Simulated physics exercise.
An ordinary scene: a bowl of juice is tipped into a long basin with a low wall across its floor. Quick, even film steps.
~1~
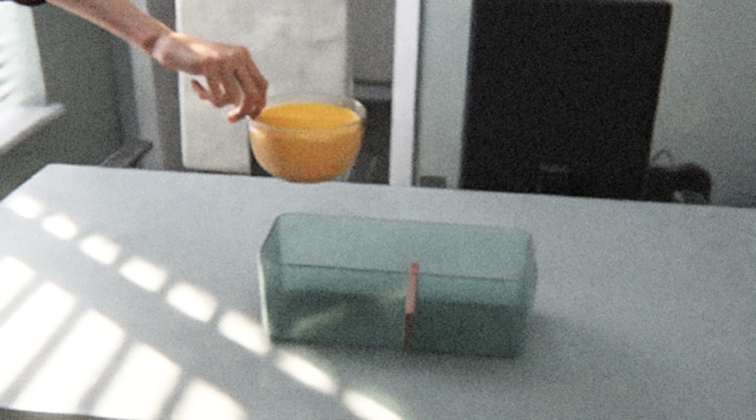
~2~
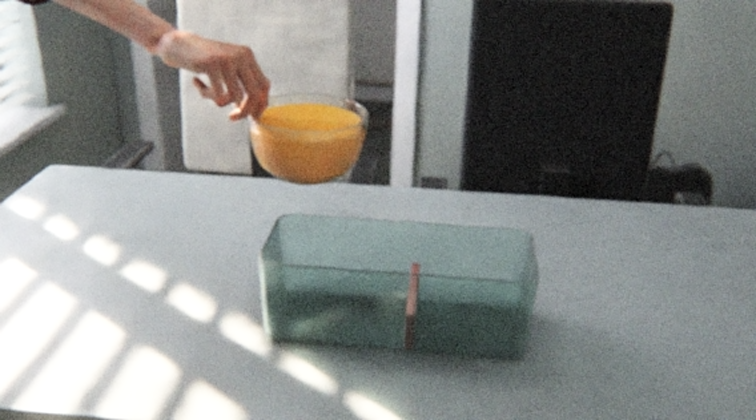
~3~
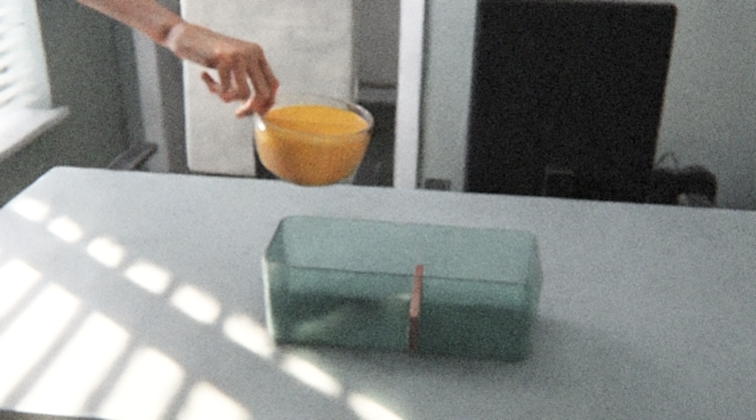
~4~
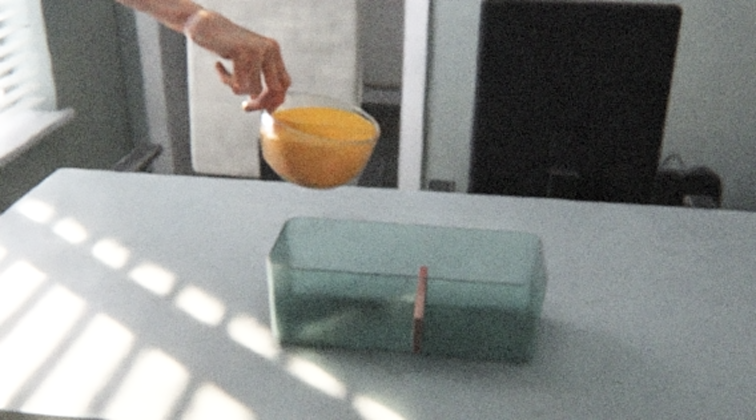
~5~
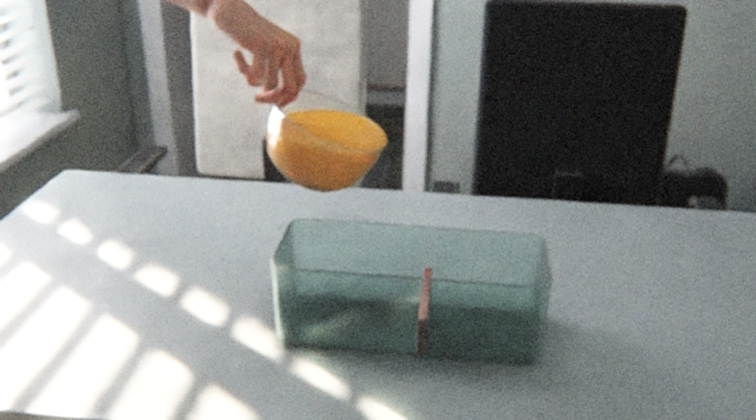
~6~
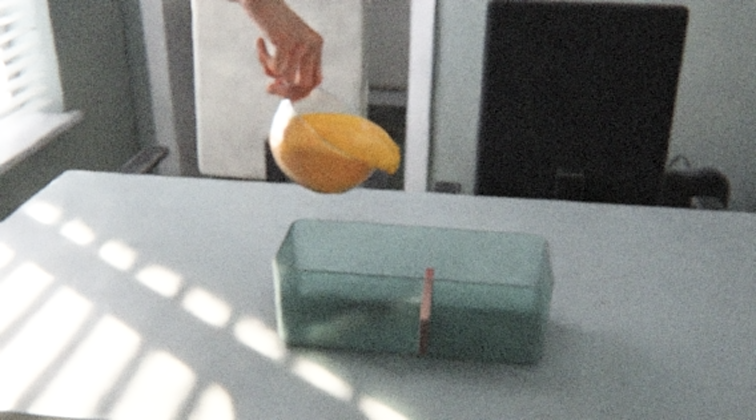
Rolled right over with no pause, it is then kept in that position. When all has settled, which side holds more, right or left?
The left side.
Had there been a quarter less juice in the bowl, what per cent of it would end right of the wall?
Near 20 in a hundred.
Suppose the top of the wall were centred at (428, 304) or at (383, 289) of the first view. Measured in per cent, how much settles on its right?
30 per cent, then 75 per cent, roughly.
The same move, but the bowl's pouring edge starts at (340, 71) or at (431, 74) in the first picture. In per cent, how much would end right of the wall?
It comes out at around 20 percent and then around 85 percent.
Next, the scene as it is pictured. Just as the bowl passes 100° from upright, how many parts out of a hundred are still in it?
About 15 per cent.
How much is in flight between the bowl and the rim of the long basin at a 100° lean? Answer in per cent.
That works out near 35 percent.
A moment on, the tilt is 100° and 16 per cent is still to pour, 20 is left of the wall and 32 right of it.
Next, the tilt is 120° and 0 per cent is still to pour, 58 is left of the wall and 38 right of it.
Then the tilt is 120° and 0 per cent is still to pour, 58 is left of the wall and 38 right of it.
Later the tilt is 120° and 0 per cent is still to pour, 59 is left of the wall and 38 right of it.
Finally, 59 per cent lies left of the wall, 38 right of it and 3 outside.
